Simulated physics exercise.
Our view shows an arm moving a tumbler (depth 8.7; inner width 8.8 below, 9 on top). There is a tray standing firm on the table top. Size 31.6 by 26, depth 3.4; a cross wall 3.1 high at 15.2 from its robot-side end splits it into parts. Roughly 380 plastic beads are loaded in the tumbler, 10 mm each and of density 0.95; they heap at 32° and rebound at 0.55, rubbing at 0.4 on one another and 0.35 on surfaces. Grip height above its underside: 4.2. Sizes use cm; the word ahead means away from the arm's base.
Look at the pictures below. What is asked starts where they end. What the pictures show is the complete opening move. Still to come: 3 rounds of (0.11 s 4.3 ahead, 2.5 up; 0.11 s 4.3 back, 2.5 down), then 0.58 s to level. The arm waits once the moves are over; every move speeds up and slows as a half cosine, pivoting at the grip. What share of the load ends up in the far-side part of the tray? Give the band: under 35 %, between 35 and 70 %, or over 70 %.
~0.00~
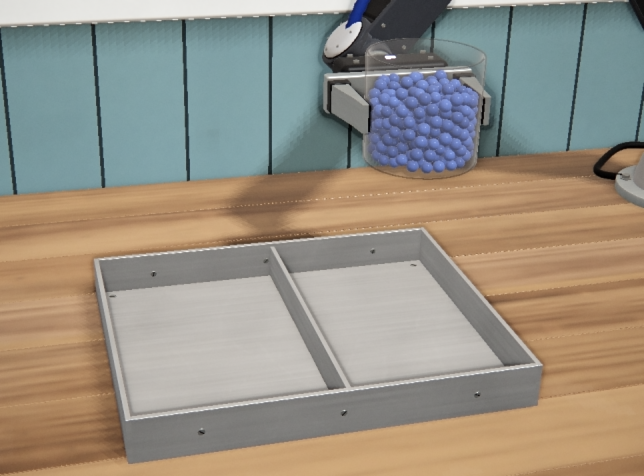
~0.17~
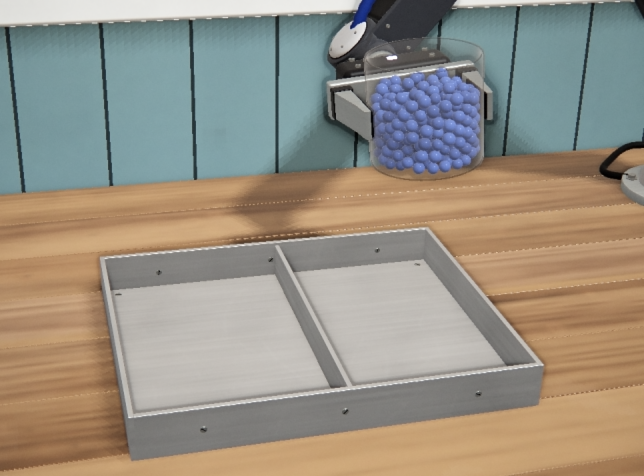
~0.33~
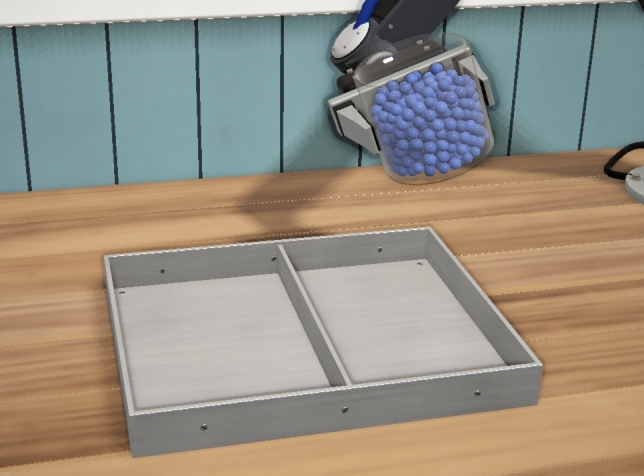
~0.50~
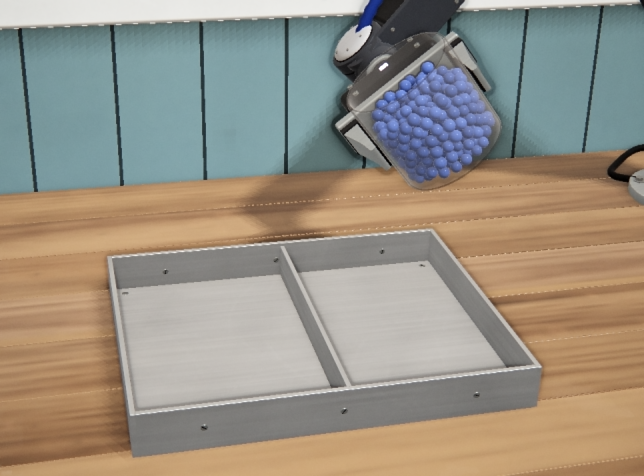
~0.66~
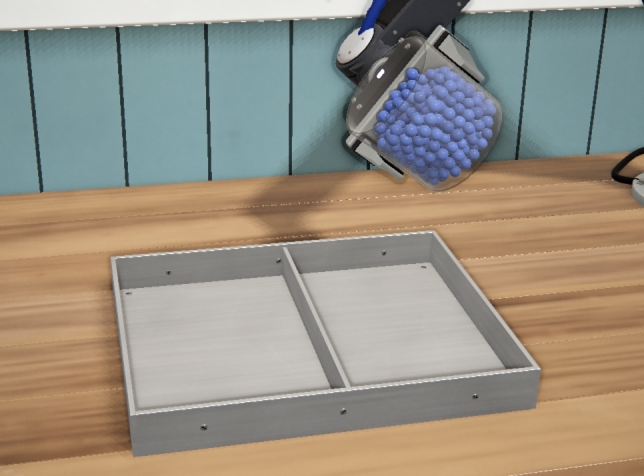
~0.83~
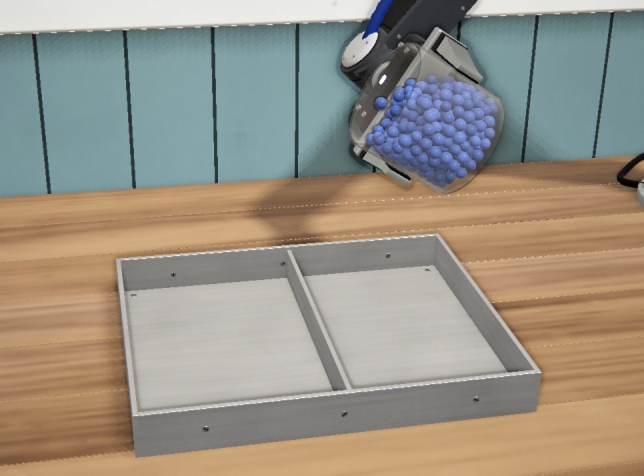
Band: Between 35 and 70 %.
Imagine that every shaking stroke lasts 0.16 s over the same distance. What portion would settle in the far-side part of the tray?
I'd expect some 20 per cent.
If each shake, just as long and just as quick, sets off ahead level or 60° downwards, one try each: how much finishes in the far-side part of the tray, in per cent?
Near 30 and 5 percent respectively.
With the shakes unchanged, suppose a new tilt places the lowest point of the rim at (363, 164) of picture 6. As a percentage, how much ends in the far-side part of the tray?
About 85 per cent.
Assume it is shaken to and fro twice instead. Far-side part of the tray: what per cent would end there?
45 %.
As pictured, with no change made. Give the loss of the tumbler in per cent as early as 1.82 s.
Around 70 % is out.
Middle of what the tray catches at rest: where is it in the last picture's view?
I'd put it at roughly (247, 347).
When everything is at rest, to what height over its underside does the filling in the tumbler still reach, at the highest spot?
Roughly 4.5 cm.
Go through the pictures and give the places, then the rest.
The first frame shows tumbler middle at (423, 109), level; upper third of the load around (423, 99), from x 370 to 470, top at y 75; 377 in the tumbler.
The second frame shows tumbler middle at (425, 110), tilted 5° forward; upper third of the load around (430, 100), from x 375 to 475, top at y 75.
The third frame shows tumbler middle at (426, 110), tilted 20° forward; upper third of the load around (434, 99), from x 375 to 485, top at y 70.
The fourth frame shows tumbler middle at (426, 114), tilted 37° forward; upper third of the load around (441, 100), from x 380 to 490, top at y 70.
The fifth frame shows tumbler middle at (426, 117), tilted 52° forward; upper third of the load around (443, 99), from x 380 to 490, top at y 70.
The sixth frame shows tumbler middle at (428, 121), tilted 57° forward; upper third of the load around (446, 104), from x 375 to 490, top at y 80; 377 in the tumbler.
By 1.33 s, tilted 57° forward, highest piece 22 above the table; 164 in the tumbler, 118 in the far-side part, 17 in the robot-side part, 1 on the table or floor, 77 in flight or on a rim.
By 1.82 s, tilted 22° forward, highest piece 23 above the table; 189 in the far-side part, 122 in the tumbler, 51 in the robot-side part, 15 on the table or floor.
By 2.27 s, level, highest piece 22 above the table; 190 in the far-side part, 122 in the tumbler, 50 in the robot-side part, 15 on the table or floor.
By 3.32 s, level, highest piece 21 above the table; 190 in the far-side part, 122 in the tumbler, 50 in the robot-side part, 15 on the table or floor.
Final count, 190 in the far-side part, 122 in the tumbler, 50 in the robot-side part, 15 on the table or floor. That is 50 % in the far-side part of the tray.
